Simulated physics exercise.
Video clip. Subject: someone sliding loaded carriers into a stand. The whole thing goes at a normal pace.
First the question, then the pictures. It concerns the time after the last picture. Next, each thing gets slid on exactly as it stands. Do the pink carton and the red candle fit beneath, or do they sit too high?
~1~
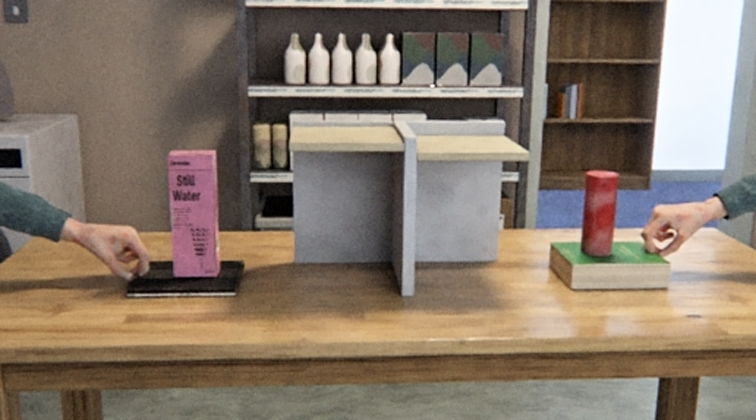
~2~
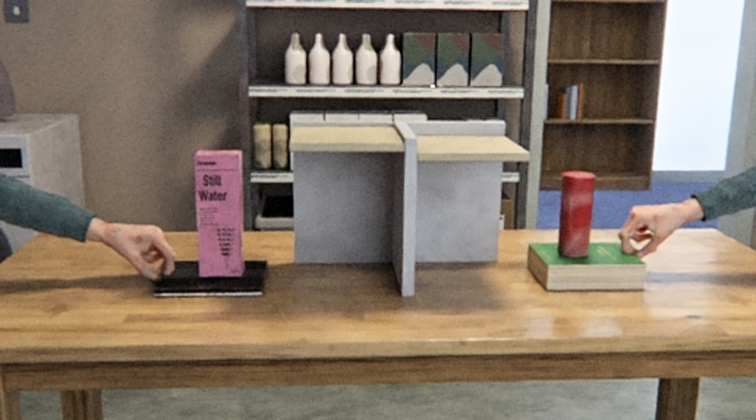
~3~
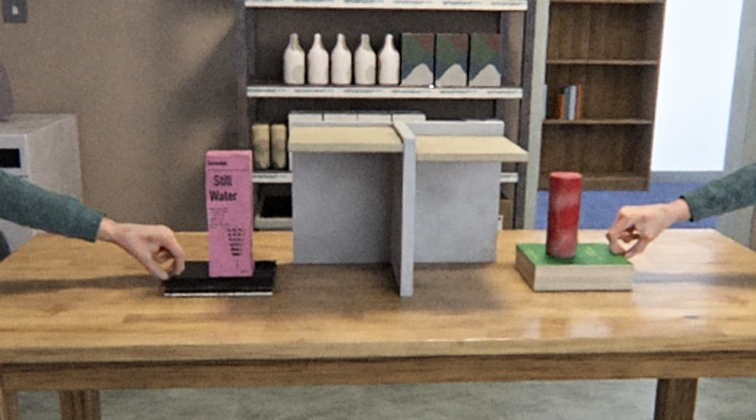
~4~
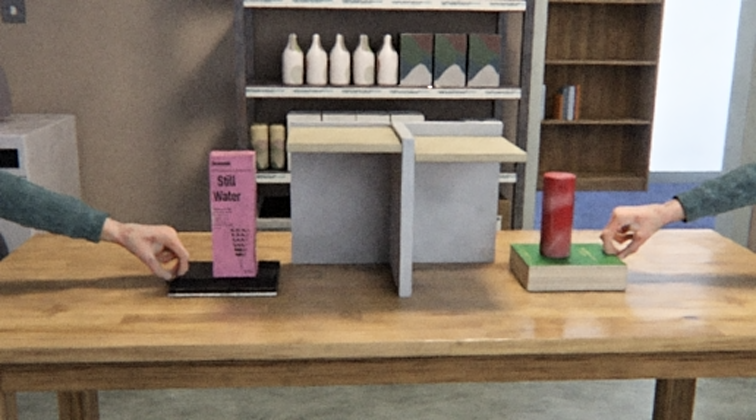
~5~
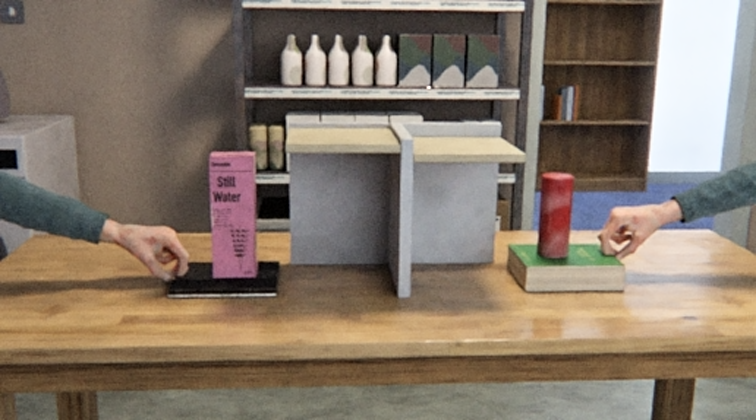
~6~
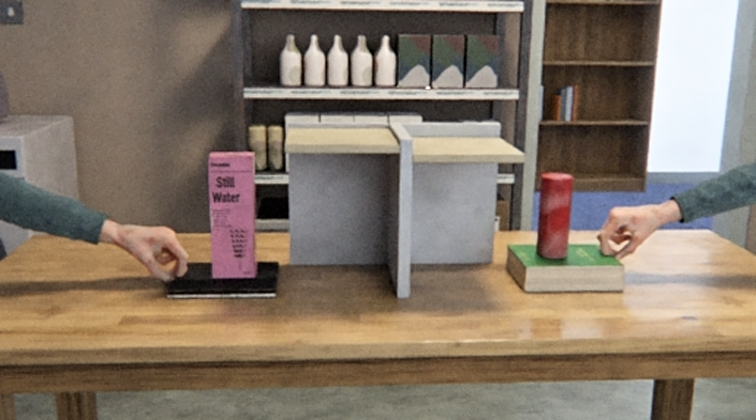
Each in turn: The pink carton fits beneath, the red candle fits beneath.
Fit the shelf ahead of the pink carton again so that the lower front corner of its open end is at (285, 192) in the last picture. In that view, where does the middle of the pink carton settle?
(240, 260).
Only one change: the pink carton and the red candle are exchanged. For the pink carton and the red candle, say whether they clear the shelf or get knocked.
After the change, the pink carton runs into the shelf and the red candle fits beneath.
Then, 0.84 s after the last picture, pink carton pushed back on its carrier near (272, 216); red candle riding along near (518, 216).
Then, 1.66 s after the last picture, pink carton pushed back on its carrier near (316, 215); red candle riding along near (466, 216).
At rest, the pink carton clears the shelf, near (347, 215); the red candle clears the shelf, near (449, 217).
